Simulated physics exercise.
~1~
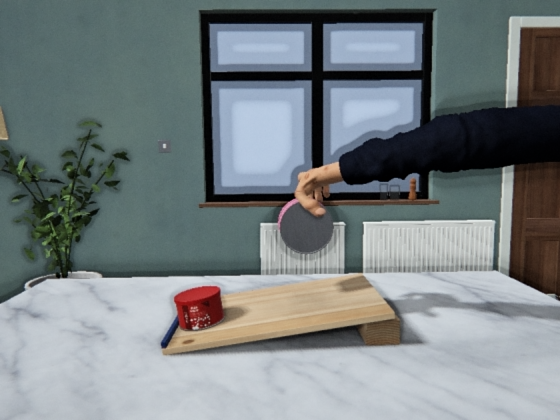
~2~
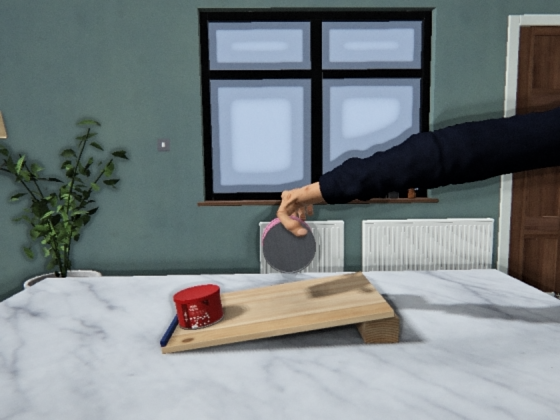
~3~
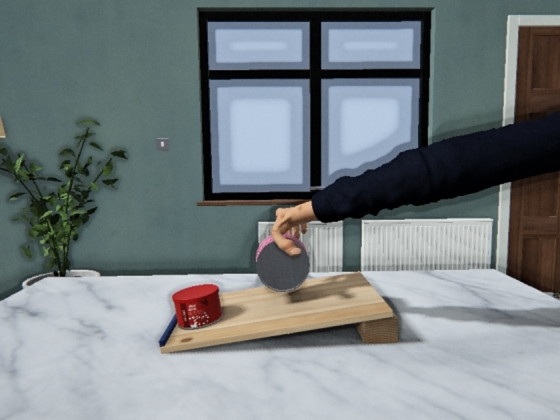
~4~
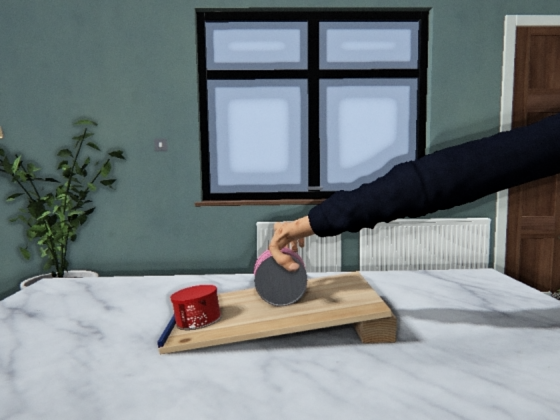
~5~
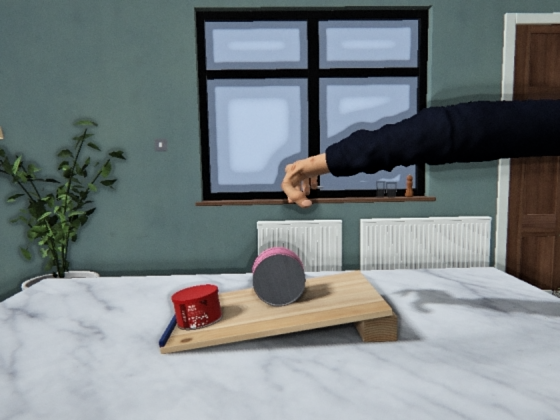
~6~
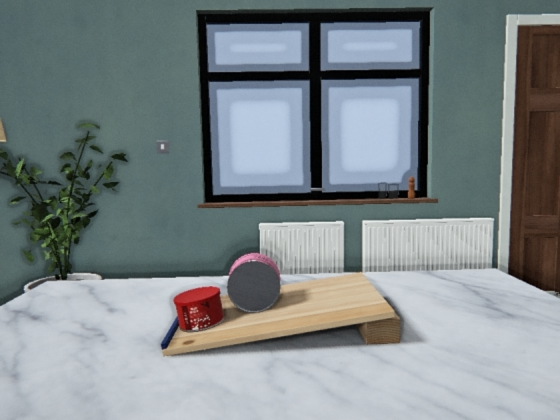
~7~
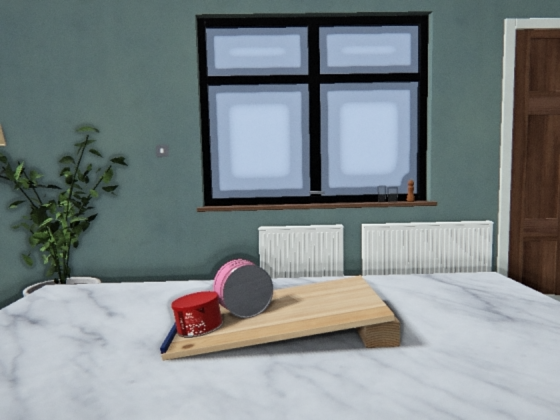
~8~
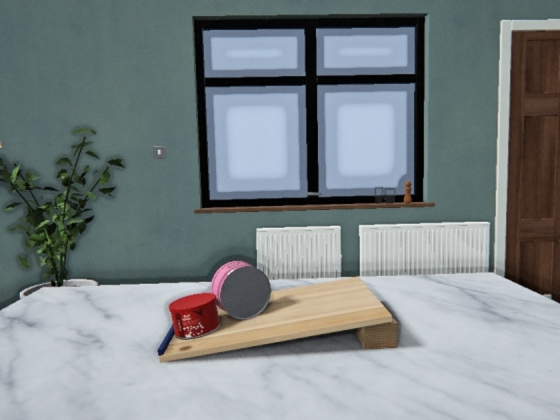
A hand sets a pink tub on a sloping board, and it rolls down against a red tub.
